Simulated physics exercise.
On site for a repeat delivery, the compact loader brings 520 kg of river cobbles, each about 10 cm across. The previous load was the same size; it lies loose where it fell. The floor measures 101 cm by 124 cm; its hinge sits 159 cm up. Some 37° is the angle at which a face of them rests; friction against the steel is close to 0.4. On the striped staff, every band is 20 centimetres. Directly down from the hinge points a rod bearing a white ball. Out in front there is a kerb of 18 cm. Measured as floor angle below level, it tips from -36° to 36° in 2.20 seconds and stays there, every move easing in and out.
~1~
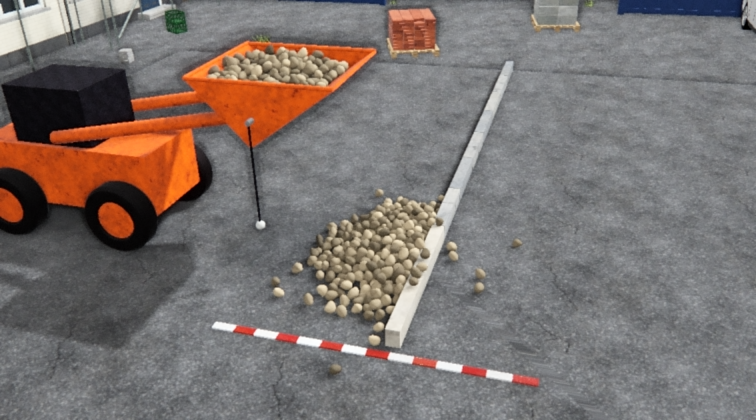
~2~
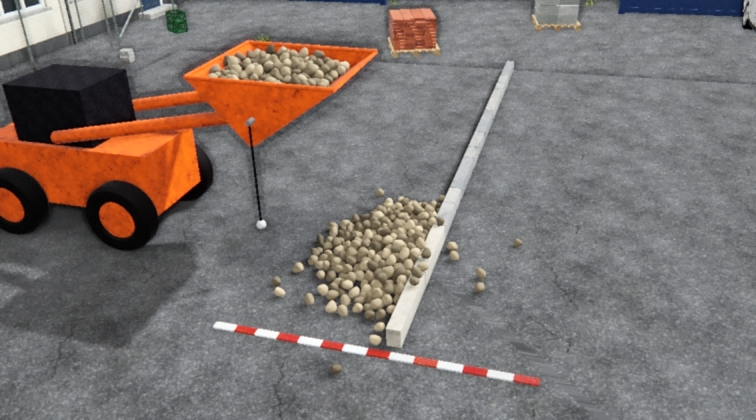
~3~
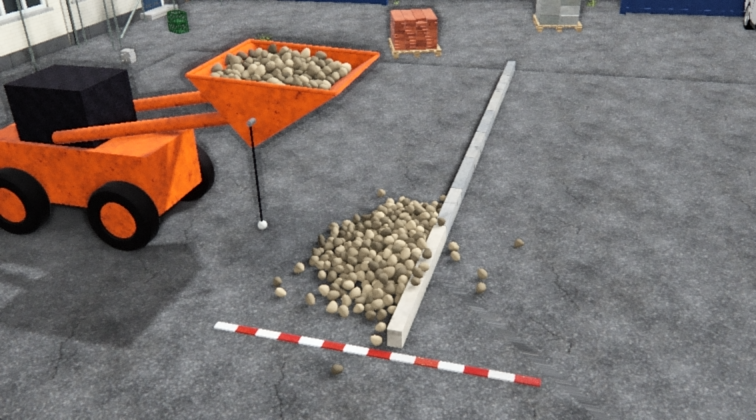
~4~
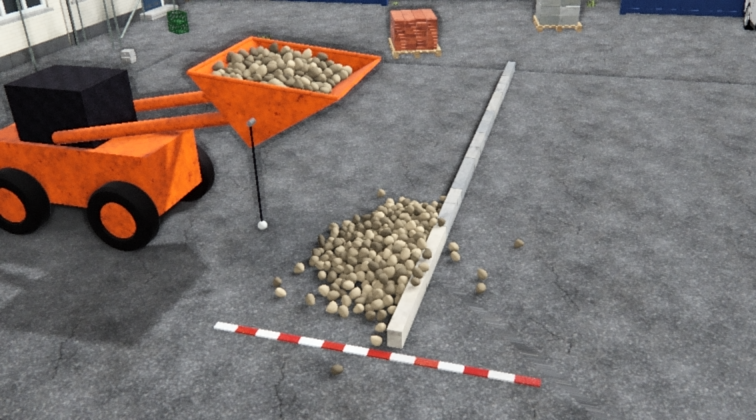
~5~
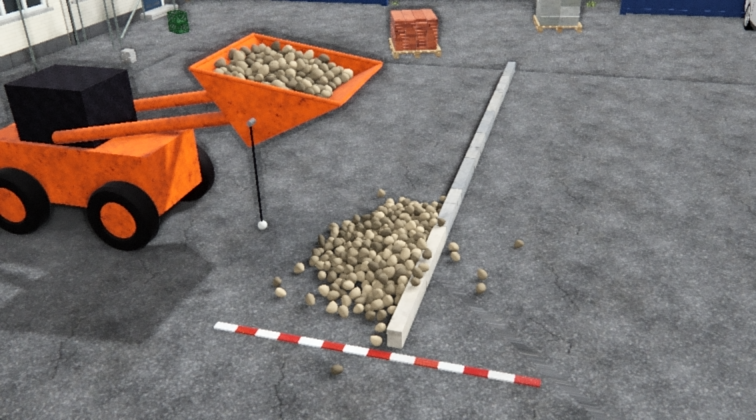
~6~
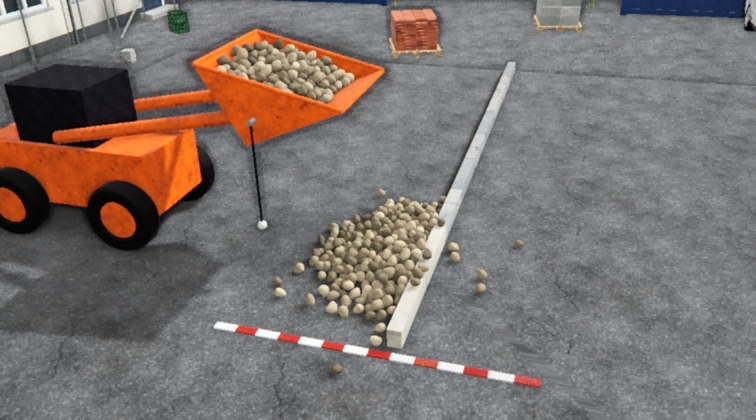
The clip opens on an orange loader at left, its raised bucket full of rounded stones, near a loose pile lying against a pale kerb. The bucket slowly tilts forward by a small amount, its right-hand lip dipping slightly with the stones still inside, while the loader and pile stay still.
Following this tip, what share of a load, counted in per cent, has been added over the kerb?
18 per cent, roughly.
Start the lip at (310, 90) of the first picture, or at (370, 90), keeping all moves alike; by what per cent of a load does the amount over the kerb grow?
Some 5 percent, and then 60 percent.
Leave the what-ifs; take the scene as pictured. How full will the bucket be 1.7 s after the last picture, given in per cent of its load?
35 %.
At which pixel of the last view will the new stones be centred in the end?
I'd point to about (395, 237).
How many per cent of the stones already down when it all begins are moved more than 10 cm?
The answer is about 15 per cent.
Then, 1.0 s after the last picture the floor is at 25°; in per cent of one load, 98 in the bucket, 100 on this side of the kerb, 1 over the kerb; the foremost stones are at (461, 256).
Then, 1.7 s after the last picture the floor is at 36°; in per cent of one load, 33 in the bucket, 165 on this side of the kerb, 2 over the kerb; the foremost stones are at (459, 265).
Then, 2.1 s after the last picture the floor is at 36°; in per cent of one load, 5 in the bucket, 188 on this side of the kerb, 7 over the kerb; the foremost stones are at (486, 267).
Then, 4.9 s after the last picture the floor is at 36°; in per cent of one load, 0 in the bucket, 180 on this side of the kerb, 20 over the kerb; the foremost stones are at (537, 277). Net gain over the kerb, 18.
